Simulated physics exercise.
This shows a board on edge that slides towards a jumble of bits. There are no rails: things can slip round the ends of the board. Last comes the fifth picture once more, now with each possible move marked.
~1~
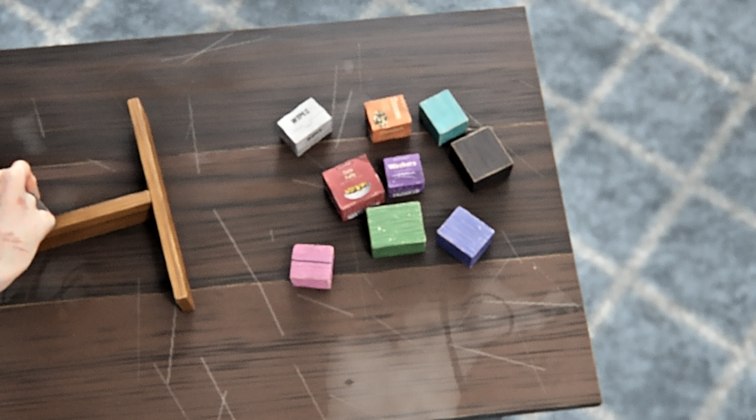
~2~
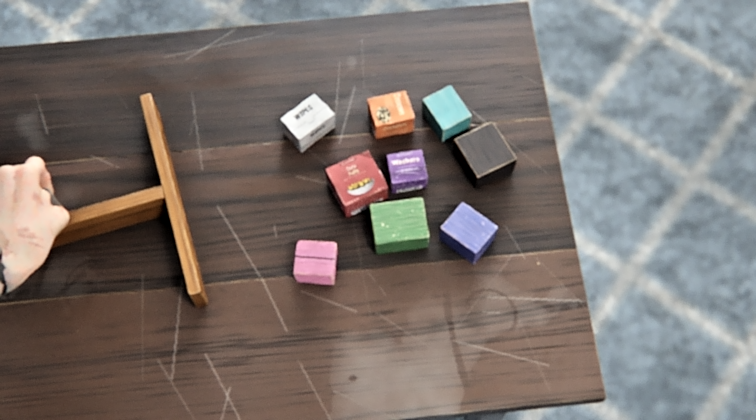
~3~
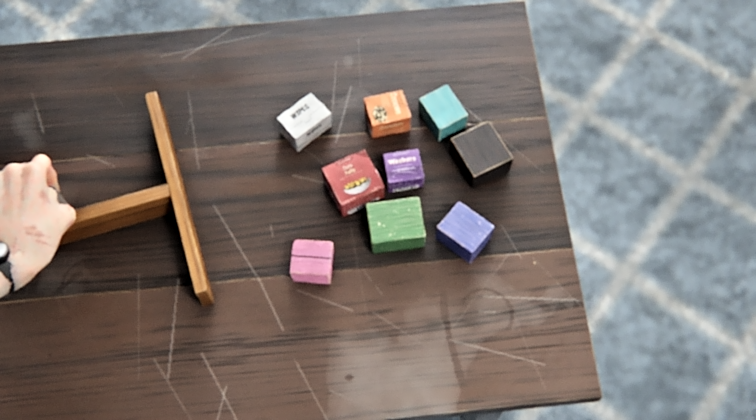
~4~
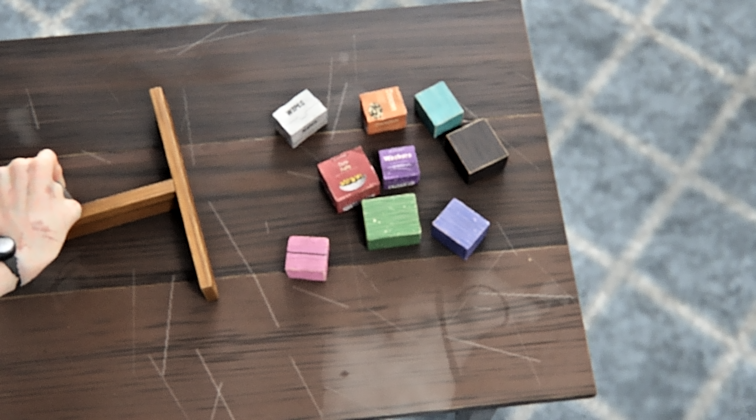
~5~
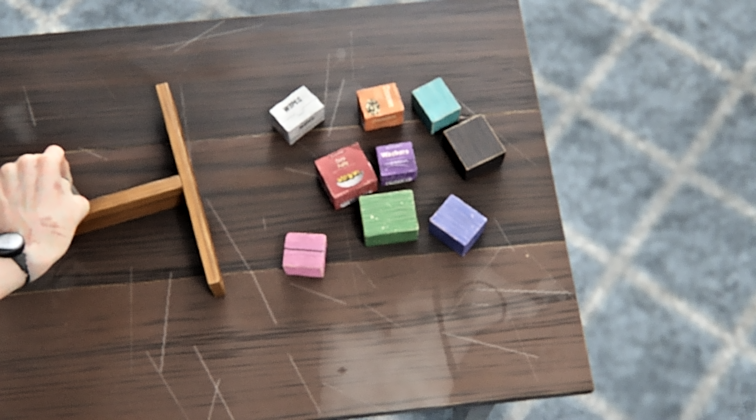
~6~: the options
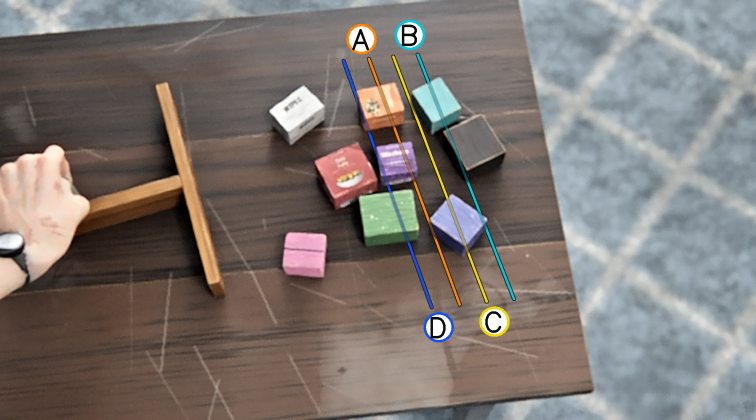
In the video, a hand holding a wooden T-shaped pusher slides its upright board a short way rightward across a dark, scratched tabletop towards a cluster of small colourful blocks and boxes, which stay in place with a gap between.
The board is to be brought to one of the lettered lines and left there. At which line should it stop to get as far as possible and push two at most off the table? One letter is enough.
B is the last line within the limit.
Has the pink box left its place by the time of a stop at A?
Yes.
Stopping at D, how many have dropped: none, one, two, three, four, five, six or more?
By then, none.
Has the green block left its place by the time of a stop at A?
By then, yes.
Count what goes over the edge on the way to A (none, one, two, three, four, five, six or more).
By then, none.
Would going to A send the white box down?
No.
On the copy, A at (412, 175); B at (463, 170); C at (438, 173); D at (385, 178).
On B. First, board (287, 169); white box (303, 114); pink box (336, 248).
Then, board (385, 160); black block (493, 143); turquoise block (473, 101).
Finally, board (461, 153); black block over the edge; turquoise block over the edge; two fallen.
By contrast, A is within the limit but short; C is within the limit but short; D is within the limit but short.
